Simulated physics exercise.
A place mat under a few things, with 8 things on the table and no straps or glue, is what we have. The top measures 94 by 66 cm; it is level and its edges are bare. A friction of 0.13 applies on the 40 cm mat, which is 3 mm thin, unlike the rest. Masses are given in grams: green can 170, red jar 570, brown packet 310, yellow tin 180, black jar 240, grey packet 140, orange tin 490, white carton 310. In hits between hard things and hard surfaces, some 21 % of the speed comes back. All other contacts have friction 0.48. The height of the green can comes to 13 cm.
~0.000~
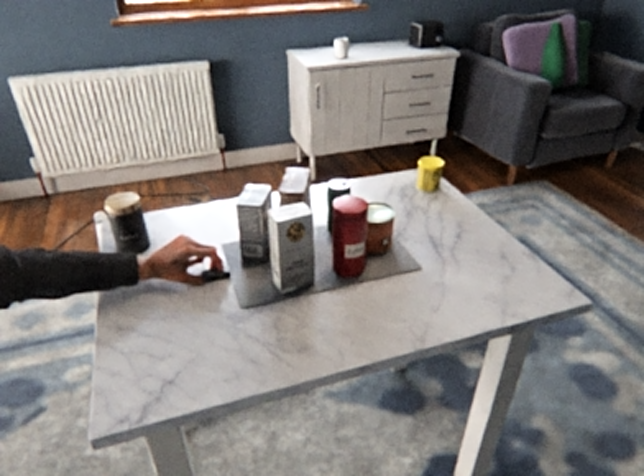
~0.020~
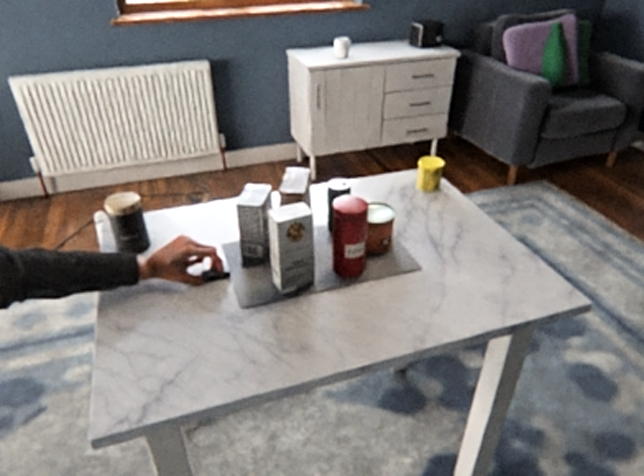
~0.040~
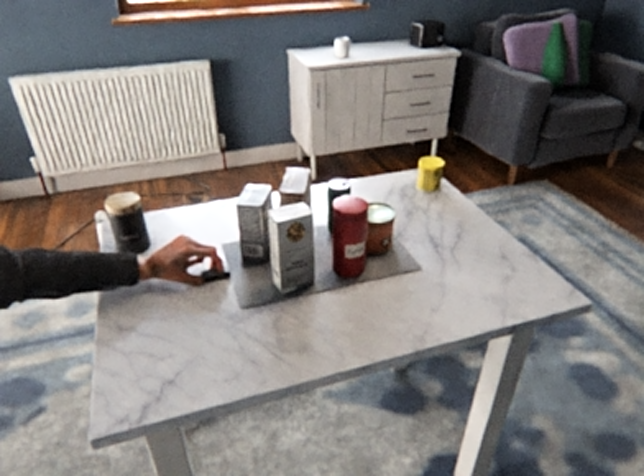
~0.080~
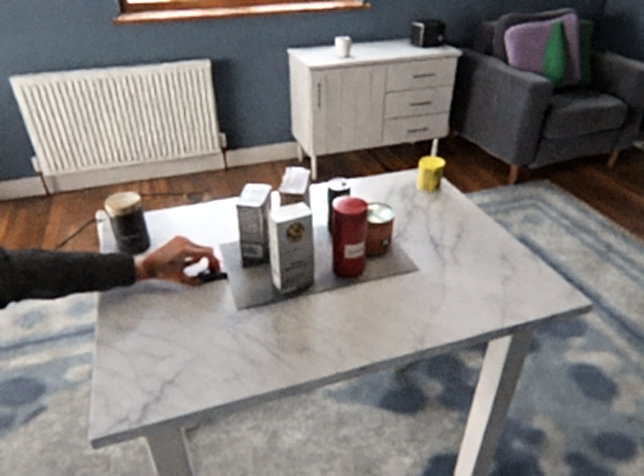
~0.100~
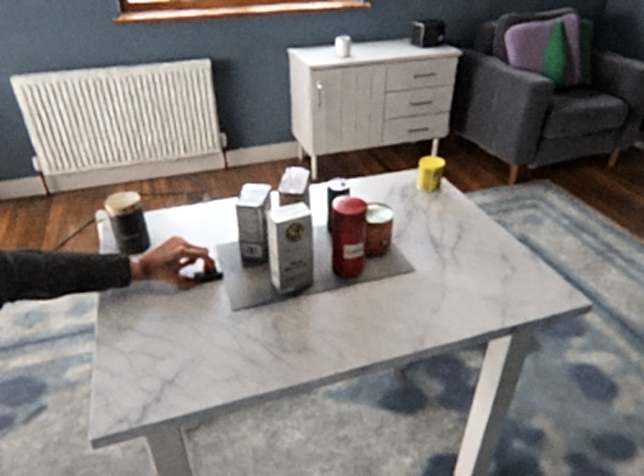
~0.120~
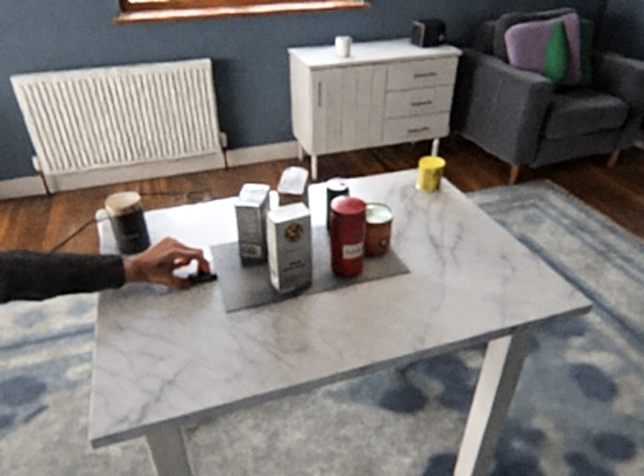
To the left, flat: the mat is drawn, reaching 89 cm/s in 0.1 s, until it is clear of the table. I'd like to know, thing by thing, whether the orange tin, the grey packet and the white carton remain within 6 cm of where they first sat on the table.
Orange tin: It does; grey packet: It does not; white carton: It does not.
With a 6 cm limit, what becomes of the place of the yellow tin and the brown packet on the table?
Here the yellow tin is left in place, and the brown packet moves off.
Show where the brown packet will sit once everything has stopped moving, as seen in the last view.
Near (146, 231).
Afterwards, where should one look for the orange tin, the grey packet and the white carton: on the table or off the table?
At the end the orange tin remains on its base, the grey packet leaves its base and the white carton leaves its base.
By 0.42 s, mat pulled 29 cm; grey packet 9 cm from its spot near (215, 231); white carton 9 cm from its spot near (247, 258); orange tin 3 cm from its spot near (365, 231).
By 0.82 s, mat pulled 65 cm; grey packet now off the table; white carton 38 cm from its spot near (87, 289); orange tin 3 cm from its spot near (365, 232).
By 1.12 s, mat pulled 85 cm; white carton now off the table; orange tin 3 cm from its spot near (365, 232); brown packet tilted 38°.
When it is over (2.0 s), off the table, grey packet and white carton; lying over on the table, brown packet; not toppled but over 6 cm from the start, red jar; the other 4 within 6 cm of the start. End places, in pixels of the last picture, orange tin near (365, 232).
